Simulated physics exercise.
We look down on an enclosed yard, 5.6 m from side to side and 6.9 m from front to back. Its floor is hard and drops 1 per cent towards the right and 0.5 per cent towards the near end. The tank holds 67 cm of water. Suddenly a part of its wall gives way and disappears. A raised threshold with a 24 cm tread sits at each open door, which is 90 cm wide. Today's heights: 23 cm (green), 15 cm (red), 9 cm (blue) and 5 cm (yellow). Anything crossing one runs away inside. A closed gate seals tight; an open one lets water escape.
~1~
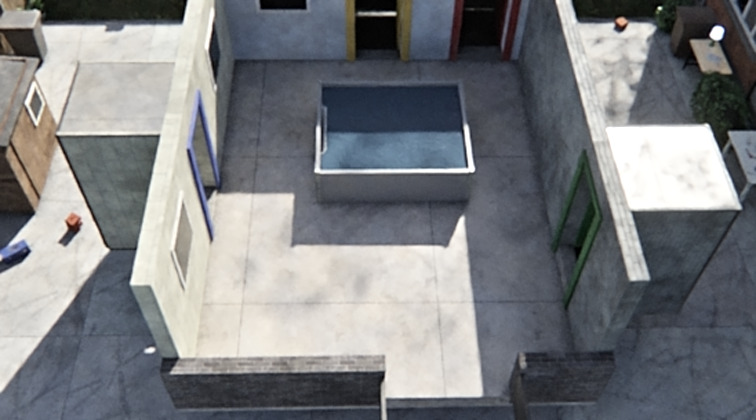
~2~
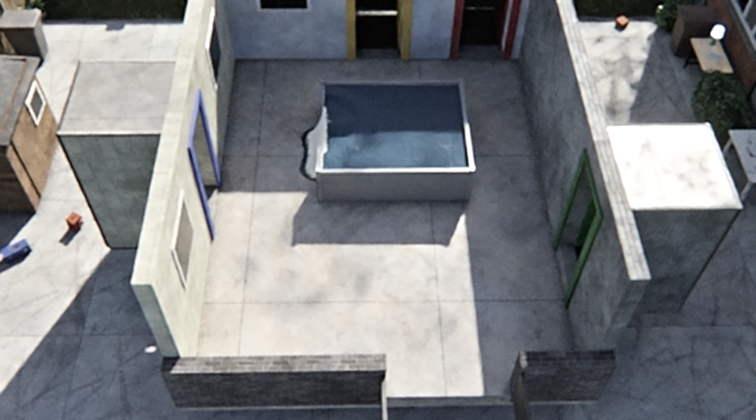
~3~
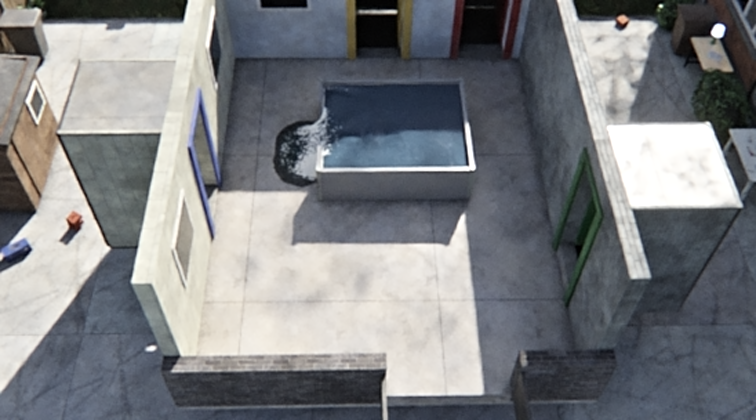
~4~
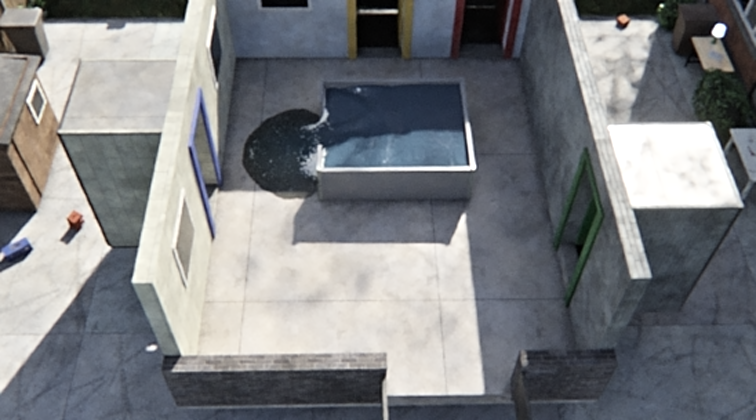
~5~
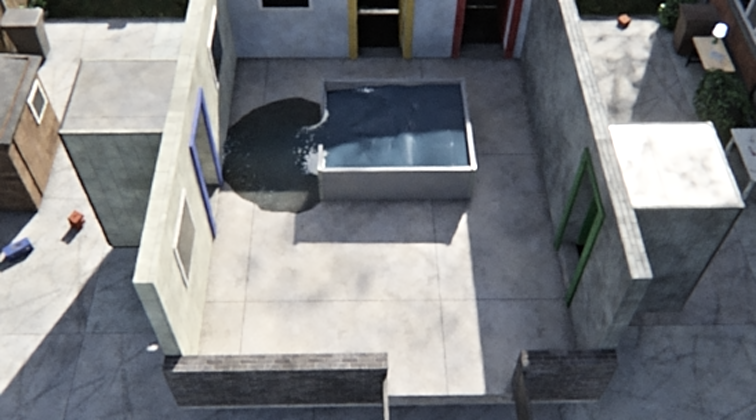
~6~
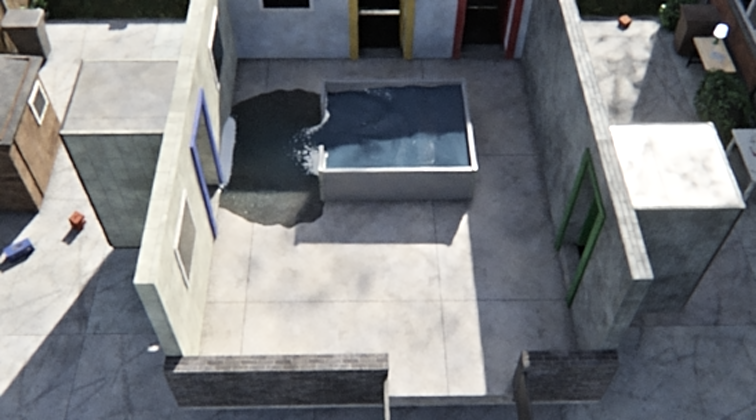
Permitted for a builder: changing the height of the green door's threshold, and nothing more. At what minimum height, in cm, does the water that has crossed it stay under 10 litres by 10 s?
From about 10 cm.
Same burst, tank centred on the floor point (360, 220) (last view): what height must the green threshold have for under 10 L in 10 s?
Some 8.0 cm.
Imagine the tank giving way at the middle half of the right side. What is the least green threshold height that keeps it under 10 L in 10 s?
I'd say close to 5.5 cm.
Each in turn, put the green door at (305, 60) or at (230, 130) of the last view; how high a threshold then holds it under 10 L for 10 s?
About 16 cm, then about 34 cm.
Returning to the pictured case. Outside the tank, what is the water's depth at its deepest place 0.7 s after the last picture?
Around 40 centimetres.
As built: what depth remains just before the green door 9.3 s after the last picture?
Roughly 13.0 cm deep.
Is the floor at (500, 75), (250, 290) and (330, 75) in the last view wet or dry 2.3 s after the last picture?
Status: Clear / submerged / submerged.
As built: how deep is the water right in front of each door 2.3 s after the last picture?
Depths in cm - green: 0, red: 0, blue: 18, yellow: 5.
Then, 0.7 s after the last picture water covers 15 % of the floor, deepest (40 cm) near (226, 155); it has not reached the green door.
Then, 2.3 s after the last picture water covers 40 % of the floor, deepest (34 cm) near (237, 66); it has not reached the green door.
Then, 9.3 s after the last picture water covers 95 % of the floor, deepest (16 cm) near (584, 378); 13 cm at the green door, 0 litres in over its 23 cm threshold.
At the green door as built, the water peaked near 14 cm, 8.5 s after the last picture.
Run again over the same 10 s with other heights there, 25 litres in over 8 cm, 5 litres over 11 cm. The limit of 10 litres is kept from about 10 cm up.
